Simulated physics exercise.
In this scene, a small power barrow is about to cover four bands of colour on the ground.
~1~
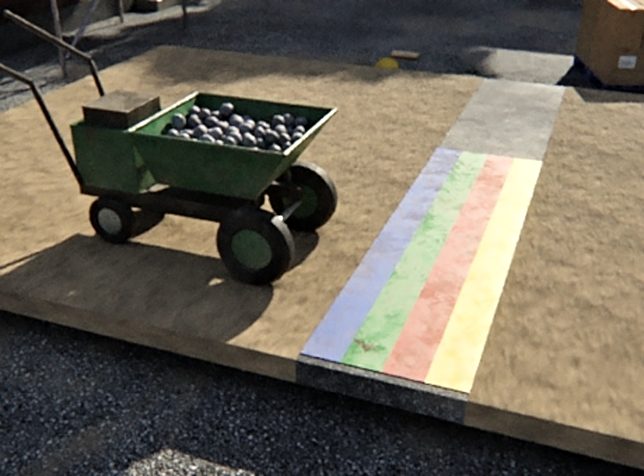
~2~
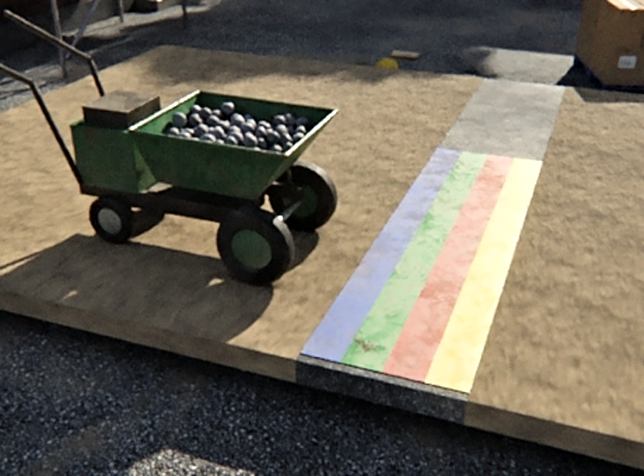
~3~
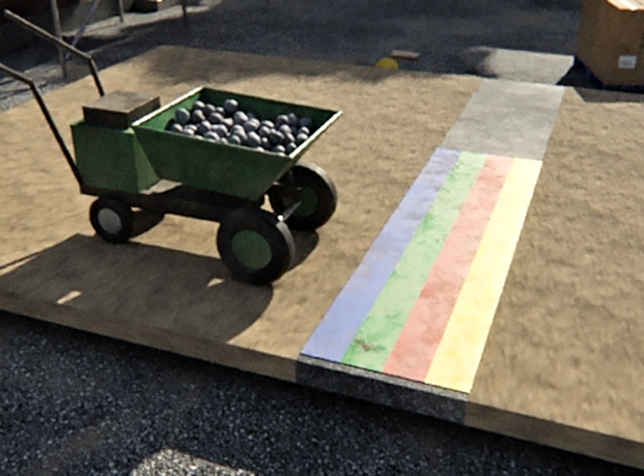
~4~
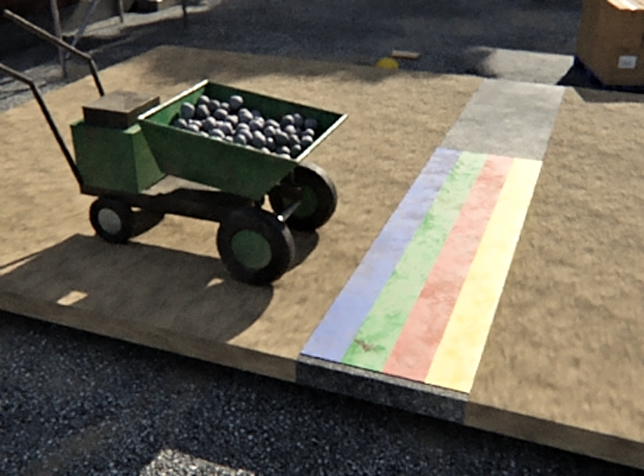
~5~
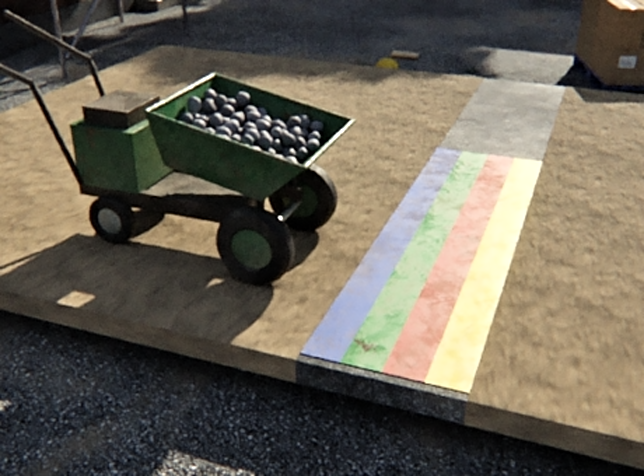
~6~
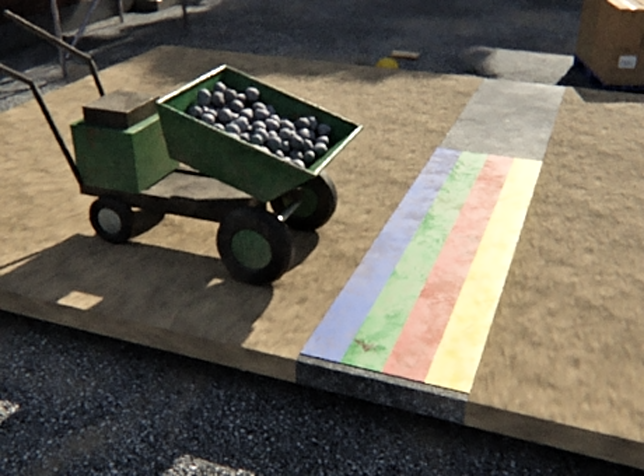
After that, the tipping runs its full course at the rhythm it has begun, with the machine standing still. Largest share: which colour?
Colour: Green.
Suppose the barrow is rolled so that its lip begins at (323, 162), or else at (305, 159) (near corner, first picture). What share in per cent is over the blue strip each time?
About 0 per cent first, about 0 per cent second.
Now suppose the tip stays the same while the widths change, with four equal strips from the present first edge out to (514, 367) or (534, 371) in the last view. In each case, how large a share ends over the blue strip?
In turn, 20 and 30 in a hundred.
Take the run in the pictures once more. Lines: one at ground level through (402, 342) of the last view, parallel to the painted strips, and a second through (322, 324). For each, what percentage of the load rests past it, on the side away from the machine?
Around 40 per cent for the first, around 90 per cent for the second.
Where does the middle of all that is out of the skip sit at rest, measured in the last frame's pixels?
Near (424, 273).
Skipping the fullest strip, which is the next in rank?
Just behind the leader sits that red strip.
Shortly afterwards, skip tipped steeply; the whole lot in the skip.
Next, skip tipped right over; the bulk in the skip; only a few over the blue strip; a little over the green strip; only a few over the red strip; only a few falling.
Some moments later, skip tipped right over; near a quarter in the skip; a little over the blue strip; near a third over the green strip; near a quarter over the red strip; a little over the yellow strip; a little off the paint.
In the end, skip tipped right over; a little in the skip; a little over the blue strip; near a third over the green strip; near a quarter over the red strip; a little over the yellow strip; a little off the paint.
